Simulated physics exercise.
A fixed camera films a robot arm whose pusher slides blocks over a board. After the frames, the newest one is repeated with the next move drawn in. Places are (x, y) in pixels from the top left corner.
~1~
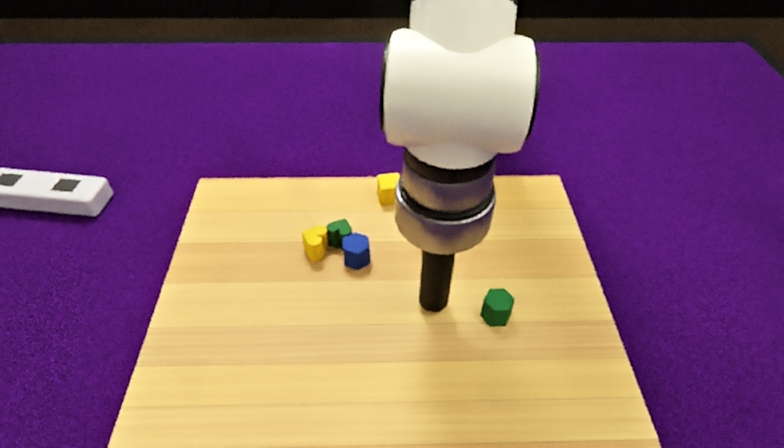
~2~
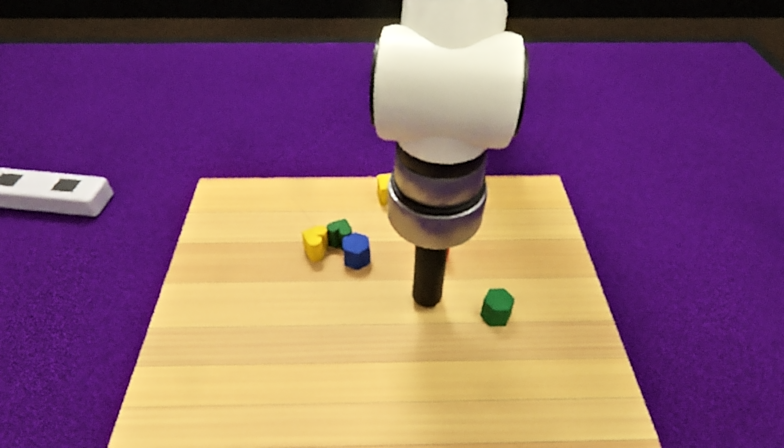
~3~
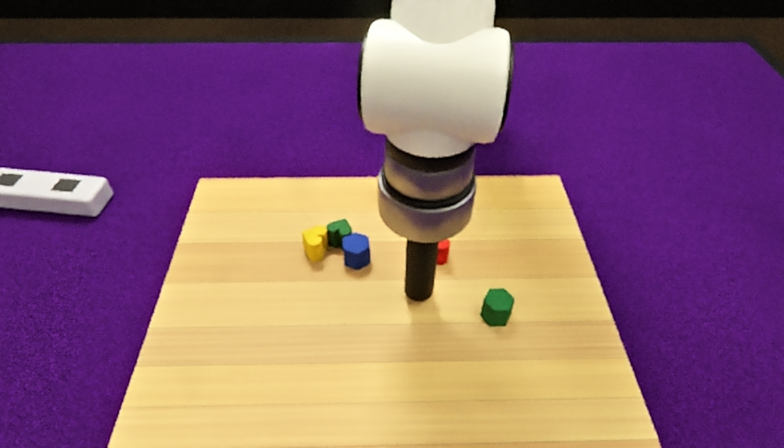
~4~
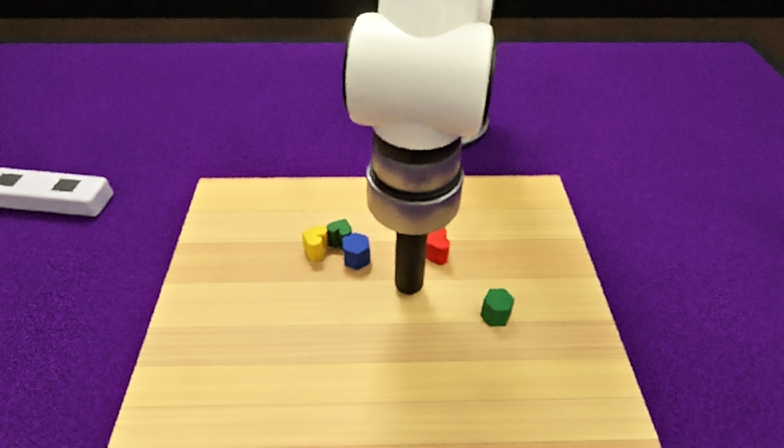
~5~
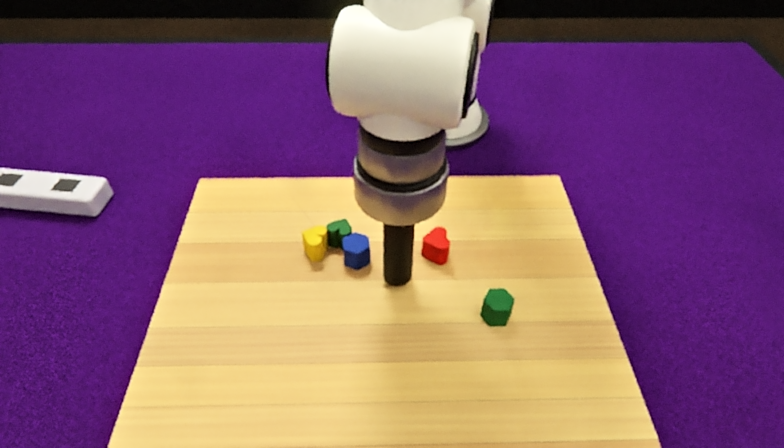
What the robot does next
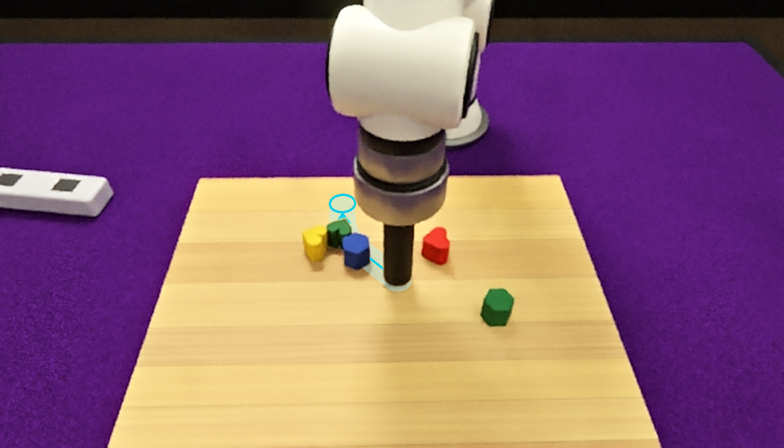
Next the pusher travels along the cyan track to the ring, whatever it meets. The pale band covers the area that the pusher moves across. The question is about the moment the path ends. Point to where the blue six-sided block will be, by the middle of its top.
It will likely be found at (323, 232).
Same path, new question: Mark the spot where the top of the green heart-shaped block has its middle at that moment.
I predict (315, 211).
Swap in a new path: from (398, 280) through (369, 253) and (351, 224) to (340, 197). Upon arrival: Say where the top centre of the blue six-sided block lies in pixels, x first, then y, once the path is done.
The spot you're after is about (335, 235) in the image.
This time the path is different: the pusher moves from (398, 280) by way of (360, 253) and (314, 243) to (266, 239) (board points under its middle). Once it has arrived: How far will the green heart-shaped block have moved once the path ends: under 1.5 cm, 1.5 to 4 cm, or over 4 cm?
The answer is over 4 cm.
The line goes from (398, 280) by way of (367, 256) and (345, 231) to (343, 203).
What follows on the original path. One third of the way, pusher at (367, 251); green heart-shaped block at (328, 218), turned 40° clockwise; blue six-sided block at (338, 236), turned 30° anticlockwise.
Two thirds of the way, pusher at (344, 226); yellow heart-shaped block at (300, 237), turned 35° anticlockwise; green heart-shaped block at (317, 212), turned 70° clockwise; blue six-sided block at (323, 232), turned 75° anticlockwise.
At the end, pusher at (342, 199); yellow heart-shaped block at (300, 237), turned 35° anticlockwise; green heart-shaped block at (315, 211), turned 60° clockwise; blue six-sided block at (323, 232), turned 75° anticlockwise; red heart-shaped block unmoved.
